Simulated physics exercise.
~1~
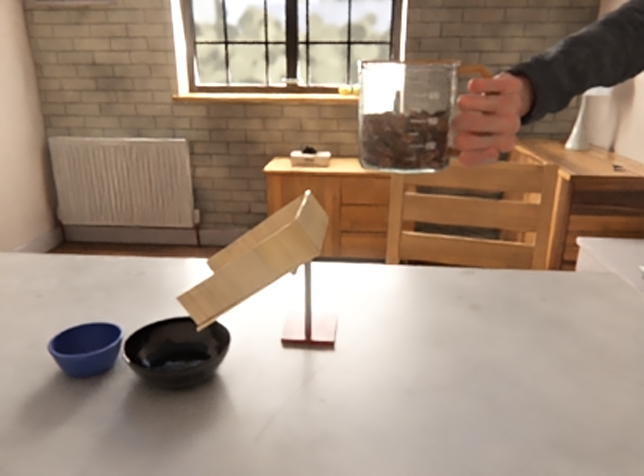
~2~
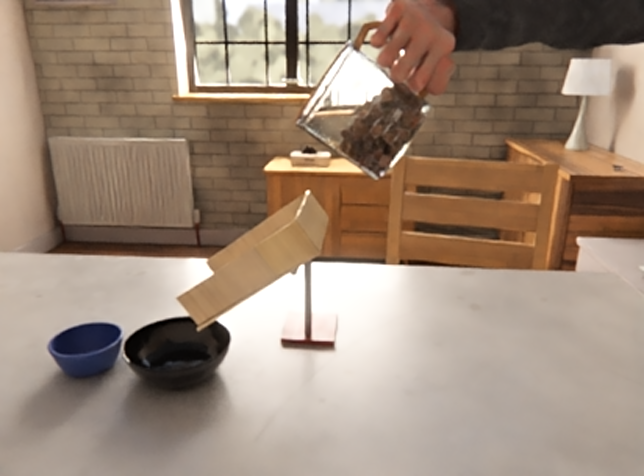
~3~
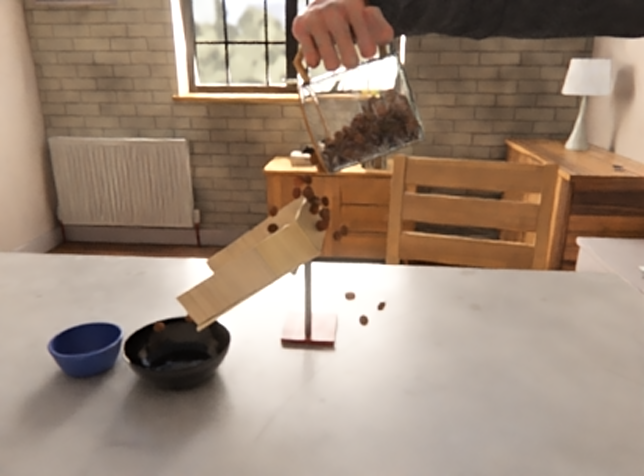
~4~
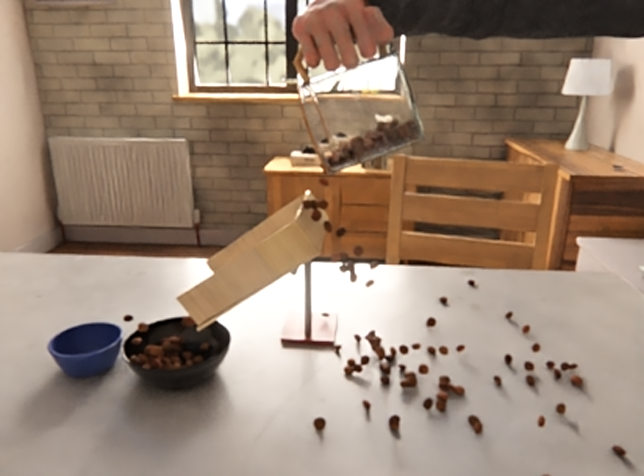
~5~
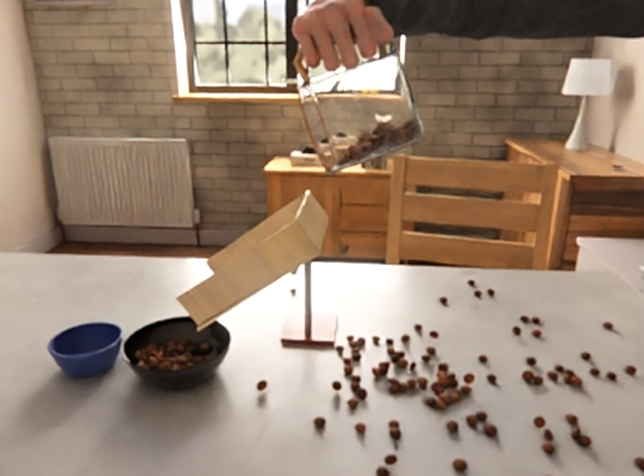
A glass jug of brown pieces is held by a hand above the right side of a pale table, seen from the front in a room with a brick wall, window and wooden furniture. A pale wooden chute on a stand slopes down leftward to a black bowl, with a blue bowl farther left. The hand carries the jug left and tips it over the chute's upper end. Pieces tumble out, some sliding into the black bowl, others scattering across the table to the right. Finally, the jug stays tilted with some pieces inside, the chute is clear, and the blue bowl remains empty.
